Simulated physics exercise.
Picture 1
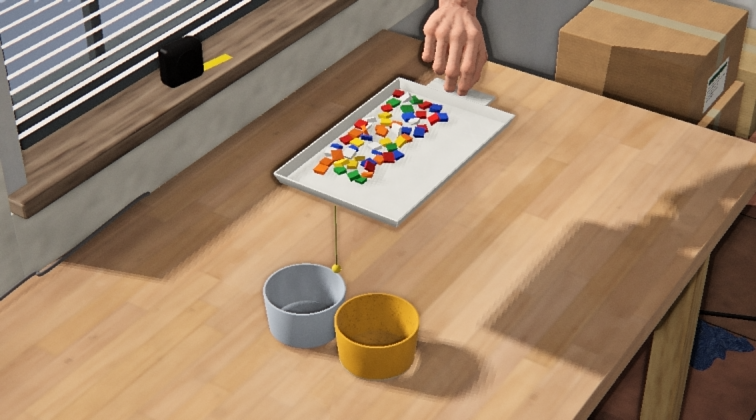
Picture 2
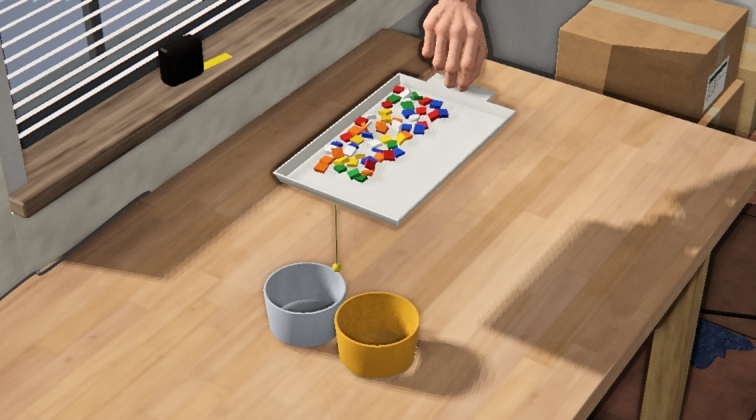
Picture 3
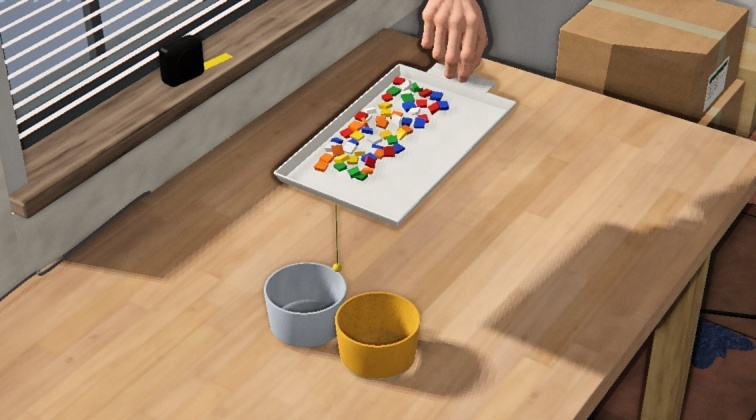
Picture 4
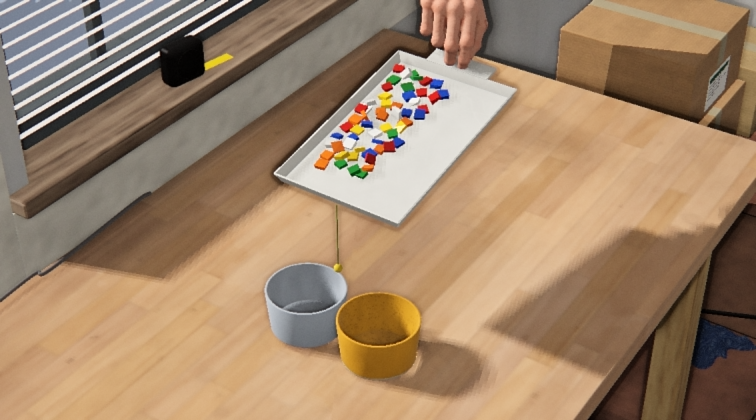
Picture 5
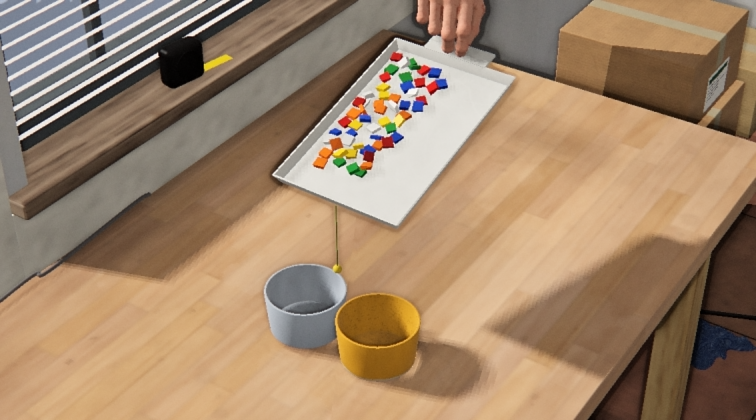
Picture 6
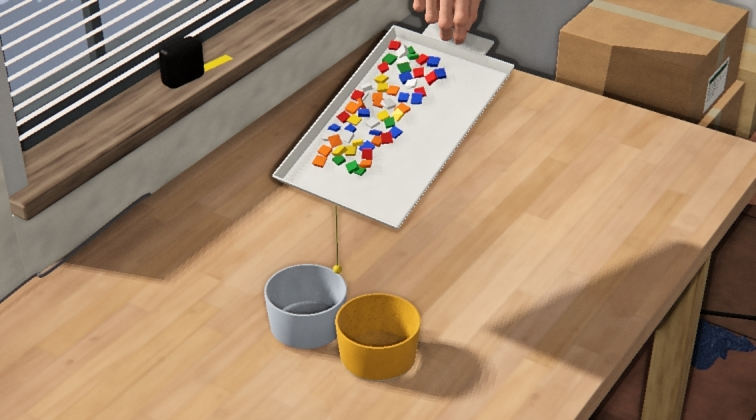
A hand at the top grips the far end of a white rimmed tray of small multicoloured tiles, seen from above at an angle over a wooden table by a slatted window. A yellow bead hangs on a thread from the tray's near end, above a grey dish at left and a yellow-orange one at right. The hand steadily raises the far end, steepening the tray, while the tiles keep their scattered arrangement and the camera stays still.
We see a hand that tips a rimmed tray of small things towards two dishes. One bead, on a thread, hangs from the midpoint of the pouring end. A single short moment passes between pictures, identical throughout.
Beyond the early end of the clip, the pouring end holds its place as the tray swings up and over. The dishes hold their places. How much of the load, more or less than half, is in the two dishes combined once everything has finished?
More than half.
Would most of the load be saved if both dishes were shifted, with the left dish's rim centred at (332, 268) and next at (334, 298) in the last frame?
Catch, run one: Below the halfway mark; run two: Past the halfway mark.
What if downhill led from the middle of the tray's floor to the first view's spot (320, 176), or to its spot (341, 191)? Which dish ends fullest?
1: The dish to the left. 2: The dish to the left.
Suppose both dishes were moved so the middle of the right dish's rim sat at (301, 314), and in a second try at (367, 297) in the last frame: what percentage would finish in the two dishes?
40 % and 60 %.
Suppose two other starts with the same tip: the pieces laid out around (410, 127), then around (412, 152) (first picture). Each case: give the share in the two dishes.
It's 80 percent the first time and 90 percent the second.
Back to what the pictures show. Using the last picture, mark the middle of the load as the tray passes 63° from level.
Near (329, 198).
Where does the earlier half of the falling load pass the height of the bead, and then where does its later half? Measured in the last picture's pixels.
At (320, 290) for the first part, then at (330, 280) for the others.
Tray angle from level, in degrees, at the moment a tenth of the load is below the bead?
It is at around 70 degrees.
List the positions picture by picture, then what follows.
Corners of the pouring end at (280, 173) and (396, 217), level; middle of the load at (382, 132), mosaic tiles; left dish at (281, 326); right dish at (354, 358); bead on its thread at (337, 269), in the first frame.
Corners of the pouring end at (280, 172) and (396, 216), level; middle of the load at (382, 129), in the second frame.
Corners of the pouring end at (280, 172) and (397, 217), tipped barely, level across its low end; middle of the load at (382, 123), in the third frame.
Corners of the pouring end at (281, 172) and (397, 218), tipped a little, level across its low end; middle of the load at (382, 116), in the fourth frame.
Corners of the pouring end at (279, 173) and (396, 220), tipped a little, level across its low end; middle of the load at (380, 109), in the fifth frame.
Corners of the pouring end at (279, 174) and (396, 222), tipped clearly, level across its low end; middle of the load at (379, 102); left dish at (282, 326); right dish at (355, 359), in the sixth frame.
Soon, tray tipped steeply; most on the tray; about a quarter in the air.
A while on, tray tipped past a quarter turn; a stray few on the tray; about a quarter in the right dish; about a third in the left dish; a small part outside both; about a quarter in the air.
Towards the end, tray tipped past a quarter turn; about a third in the right dish; about half in the left dish; a small part outside both; a stray few in the air.
Finally, tray tipped past a quarter turn; about a third in the right dish; about half in the left dish; a small part outside both; a stray few in the air.
